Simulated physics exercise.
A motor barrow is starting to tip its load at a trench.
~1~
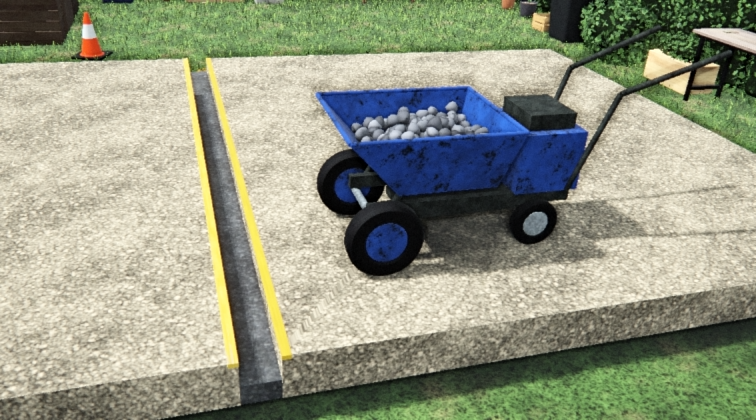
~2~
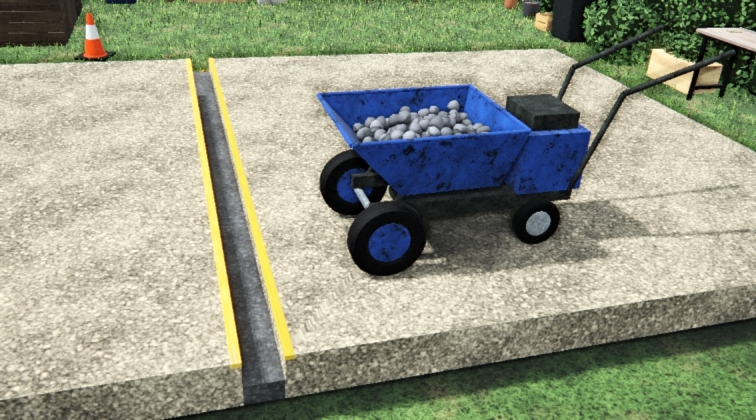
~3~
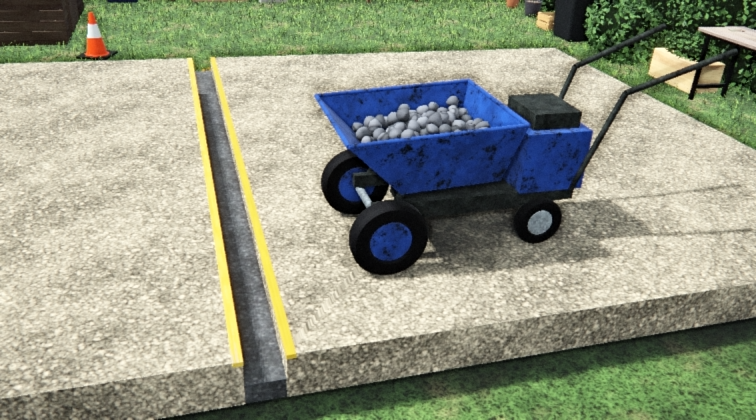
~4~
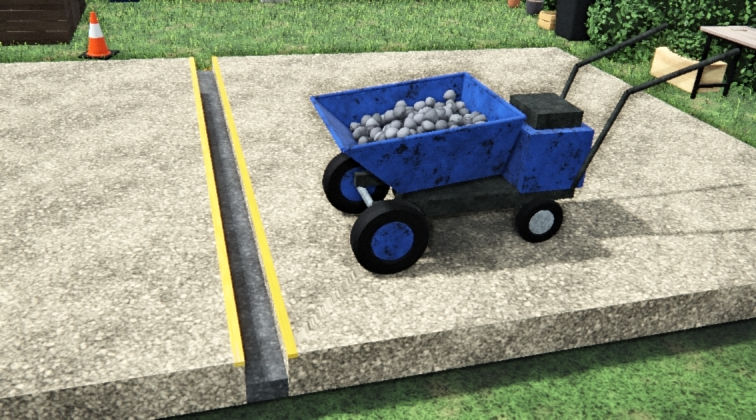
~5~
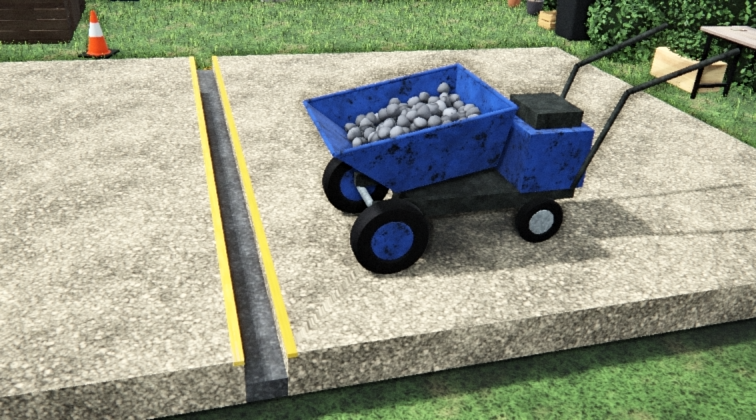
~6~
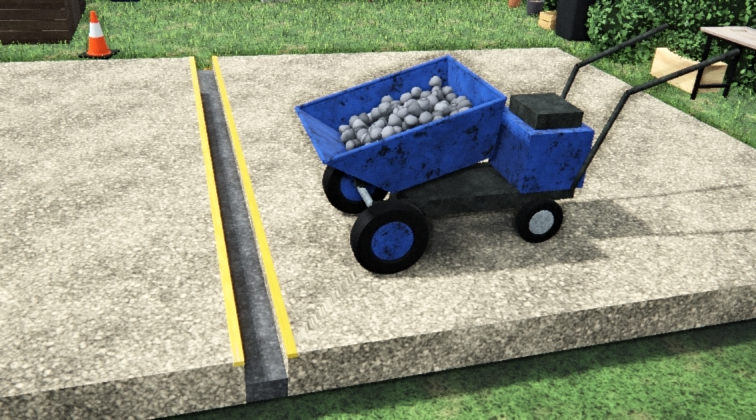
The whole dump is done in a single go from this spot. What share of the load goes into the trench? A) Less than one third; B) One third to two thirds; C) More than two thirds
Answer: B.
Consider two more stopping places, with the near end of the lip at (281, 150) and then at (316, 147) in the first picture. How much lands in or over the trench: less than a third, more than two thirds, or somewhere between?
So the first position comes out as under a third, the second as under a third.
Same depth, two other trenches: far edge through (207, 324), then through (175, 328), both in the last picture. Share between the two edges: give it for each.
Around 80 percent first, around 100 percent second.
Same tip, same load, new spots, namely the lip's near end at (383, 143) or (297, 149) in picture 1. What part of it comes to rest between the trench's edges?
About 50 per cent for the first spot and about 0 per cent for the second.
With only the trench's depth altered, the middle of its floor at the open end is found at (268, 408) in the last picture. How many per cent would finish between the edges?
Estimated share: Approx. 70 per cent.
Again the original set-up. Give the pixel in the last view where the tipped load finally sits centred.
About (234, 246).
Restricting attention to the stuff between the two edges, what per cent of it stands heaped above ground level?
About 40 in a hundred.
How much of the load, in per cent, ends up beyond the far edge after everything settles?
Estimate: Around 35 per cent.
Just after the last frame, skip tipped steeply; every one in the skip.
A moment on, skip tipped steeply; the larger part in the skip; about a tenth in or heaped over the trench; just a few beyond it; just a few falling.
Further on, skip tipped right over; about a tenth in the skip; just a few short of the trench; roughly half in or heaped over the trench; roughly a third beyond it.
When it is over, skip tipped right over; just a few in the skip; about a tenth short of the trench; roughly half in or heaped over the trench; roughly a third beyond it.
